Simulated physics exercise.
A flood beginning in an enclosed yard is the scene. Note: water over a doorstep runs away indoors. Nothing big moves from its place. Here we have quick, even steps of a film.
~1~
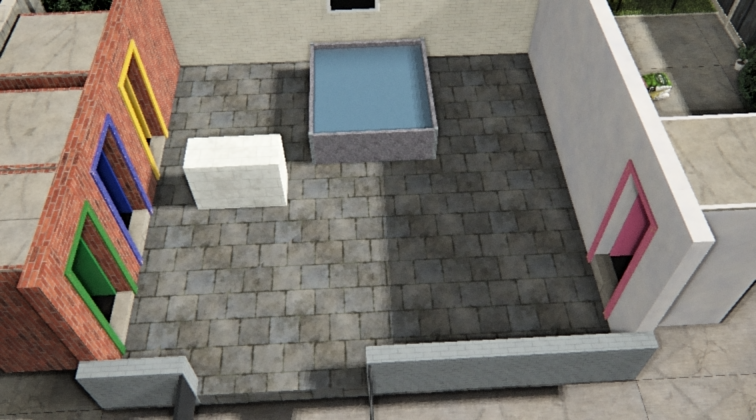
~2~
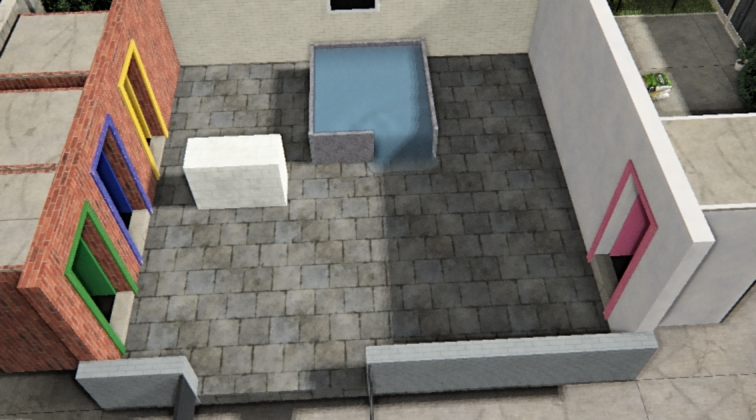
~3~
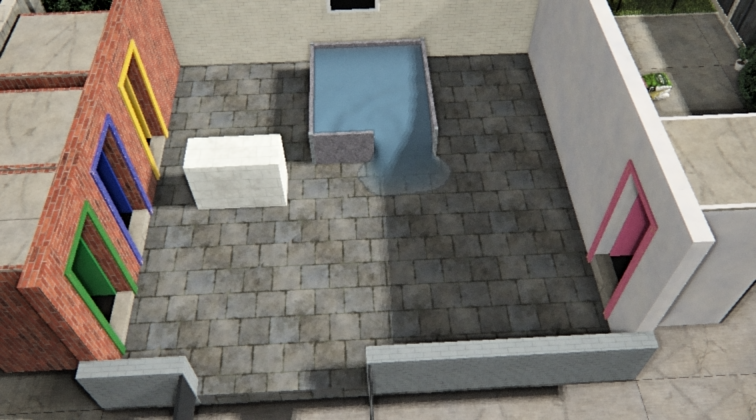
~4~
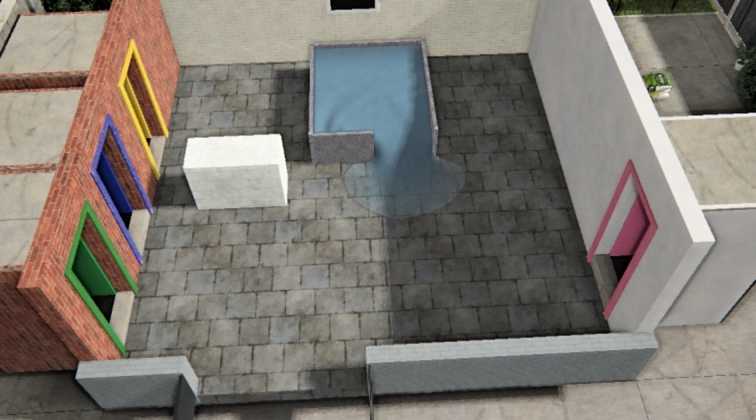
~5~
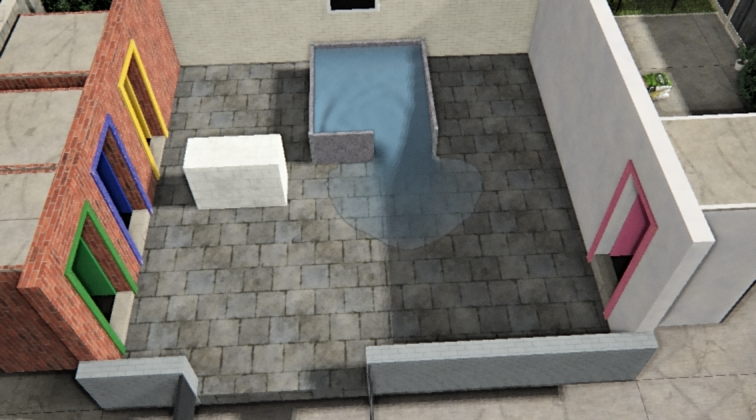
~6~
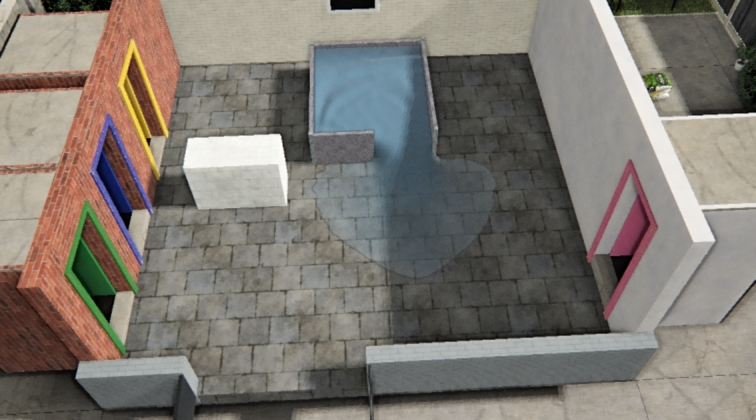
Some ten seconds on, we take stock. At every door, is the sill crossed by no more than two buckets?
The pink door: Yes, it stays at two or less. The green door: Yes, it stays at two or less. The blue door: Yes, it stays at two or less. The yellow door: Yes, it stays at two or less.
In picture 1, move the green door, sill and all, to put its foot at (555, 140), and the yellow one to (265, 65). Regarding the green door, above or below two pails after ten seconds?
For the green door, it remains below.
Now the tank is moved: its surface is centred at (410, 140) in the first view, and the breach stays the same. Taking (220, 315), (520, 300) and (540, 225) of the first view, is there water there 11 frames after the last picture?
The first spot ends up left untouched, the second sodden and the third left untouched.
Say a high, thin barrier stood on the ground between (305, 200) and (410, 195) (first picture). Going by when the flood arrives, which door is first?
That is the pink door.
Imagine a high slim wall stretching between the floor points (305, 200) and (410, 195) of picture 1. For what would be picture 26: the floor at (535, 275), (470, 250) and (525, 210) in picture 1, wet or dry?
Taking the points in turn, they are inundated, inundated and inundated.
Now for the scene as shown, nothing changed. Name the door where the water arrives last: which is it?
Answer - the yellow door.
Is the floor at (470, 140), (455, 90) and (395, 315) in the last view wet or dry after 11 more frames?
Result, in that order: Not wetted / not wetted / wetted.
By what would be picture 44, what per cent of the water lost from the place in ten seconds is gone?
Around 60 %.
A moment on, water covers 30 % of the floor; the pink door not reached, the green door not reached, the blue door not reached, the yellow door not reached.
Next, water covers 40 % of the floor; the pink door wet at the sill, nothing in, the green door not reached, the blue door not reached, the yellow door not reached.
Then, water covers 45 % of the floor; the pink door wet at the sill, nothing in, the green door not reached, the blue door not reached, the yellow door not reached.
Later, water covers 50 % of the floor; the pink door under two buckets in, the green door wet at the sill, nothing in, the blue door not reached, the yellow door not reached.
In the end, water covers 75 % of the floor; the pink door under two buckets in, the green door wet at the sill, nothing in, the blue door wet at the sill, nothing in, the yellow door wet at the sill, nothing in.
